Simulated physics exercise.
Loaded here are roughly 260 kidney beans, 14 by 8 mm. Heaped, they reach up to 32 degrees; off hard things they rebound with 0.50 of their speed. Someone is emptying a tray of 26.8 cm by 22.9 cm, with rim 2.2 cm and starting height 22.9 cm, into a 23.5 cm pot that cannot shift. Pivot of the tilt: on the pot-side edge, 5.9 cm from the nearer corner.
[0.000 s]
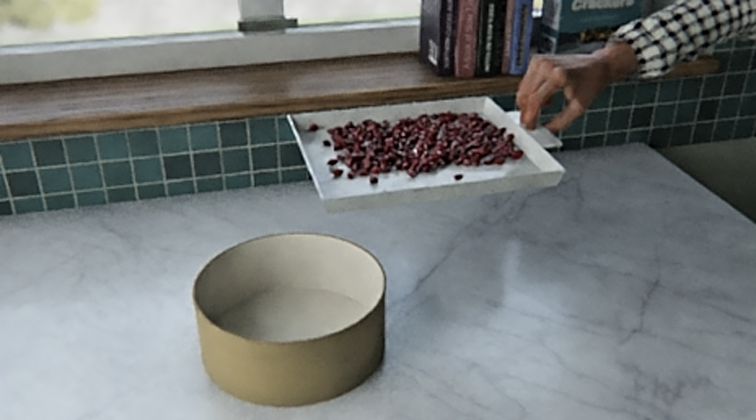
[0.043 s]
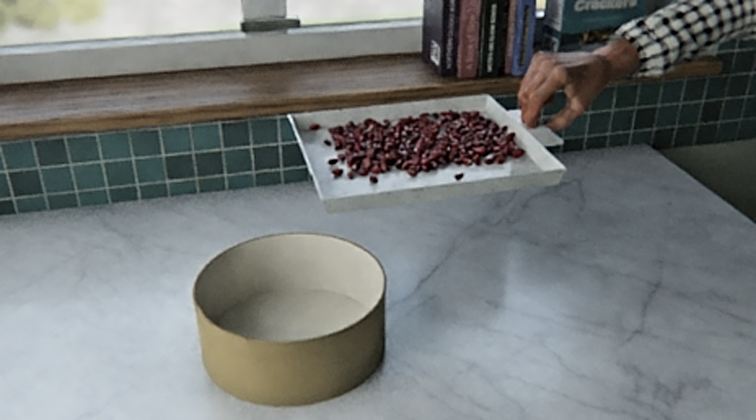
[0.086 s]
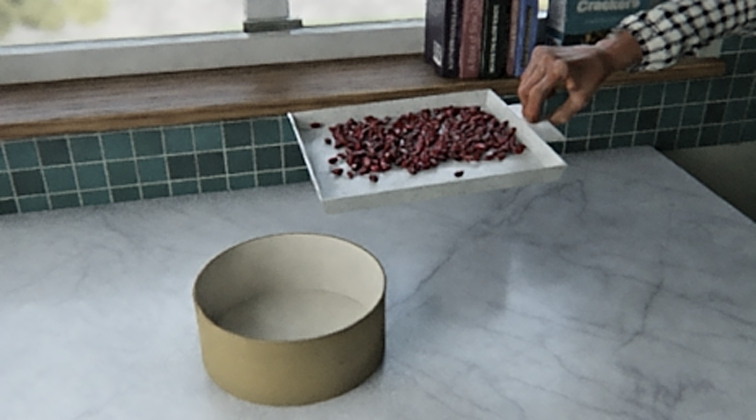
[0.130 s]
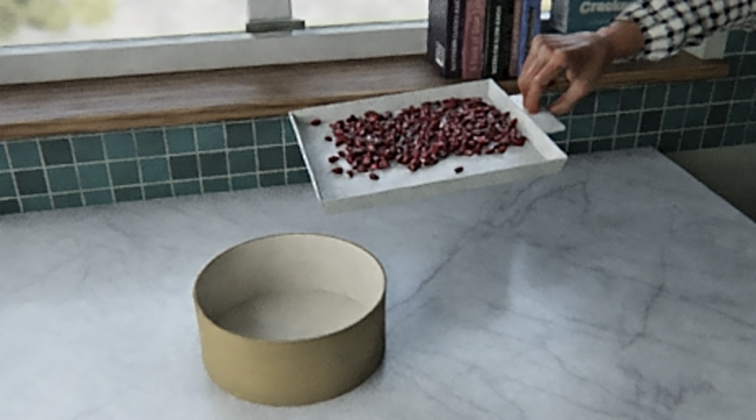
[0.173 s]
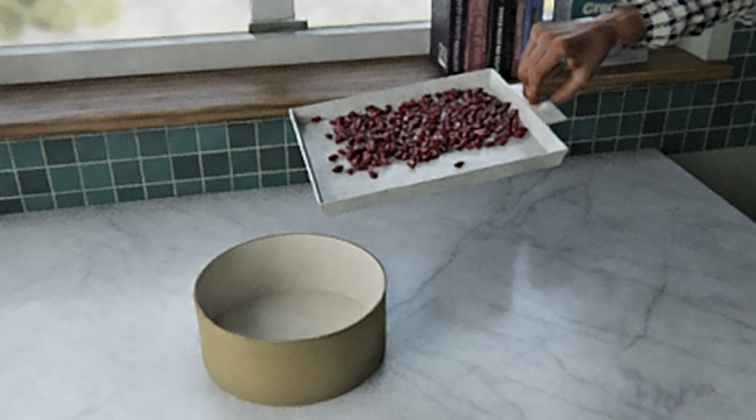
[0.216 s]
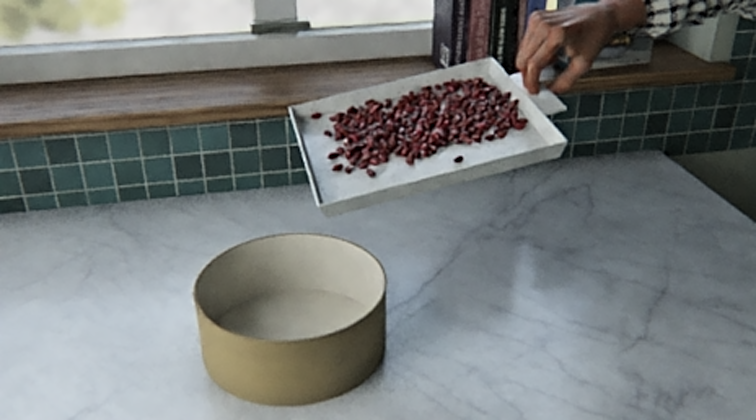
A shallow white tray scattered with dark red beans is held above a grey-veined marble counter, seen from slightly above, facing a wooden windowsill. A round, tan pot with a pale interior sits below, near green tiles, while books stand on the sill behind. A hand in a checked sleeve grips the tray's right end and gradually raises it, tilting the tray slightly leftward, the beans staying spread across it.
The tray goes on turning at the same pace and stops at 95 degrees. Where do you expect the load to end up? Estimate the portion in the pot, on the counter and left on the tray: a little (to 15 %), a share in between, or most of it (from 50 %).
Pot: Most of it; counter: A little; tray: A little.
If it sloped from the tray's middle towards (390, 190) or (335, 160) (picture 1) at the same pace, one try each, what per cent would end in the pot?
I'd put it at about 65 per cent for the first tilt and about 70 per cent for the second.
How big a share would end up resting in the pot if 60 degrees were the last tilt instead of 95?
In that case some 45 per cent.
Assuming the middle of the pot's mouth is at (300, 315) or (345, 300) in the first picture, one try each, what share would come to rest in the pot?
100 % and 95 %.
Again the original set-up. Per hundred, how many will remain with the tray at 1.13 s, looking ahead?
It comes to near 45 per cent.
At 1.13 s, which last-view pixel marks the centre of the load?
Around (295, 233).
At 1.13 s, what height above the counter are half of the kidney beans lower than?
About 20 centimetres.
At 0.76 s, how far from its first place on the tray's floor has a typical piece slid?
About 13 cm.
After 0.76 s, tilt 51 degrees; the tray holds 100 %, the pot 0 %.
After 1.13 s, tilt 77 degrees; the tray holds 45 %, the pot 35 %.
Then, at 1.58 s, tilt 95 degrees; the tray holds 0 %, the pot 90 %.
By 2.3 s all is still; pot 90 %, counter 10 %, tray 0 %.
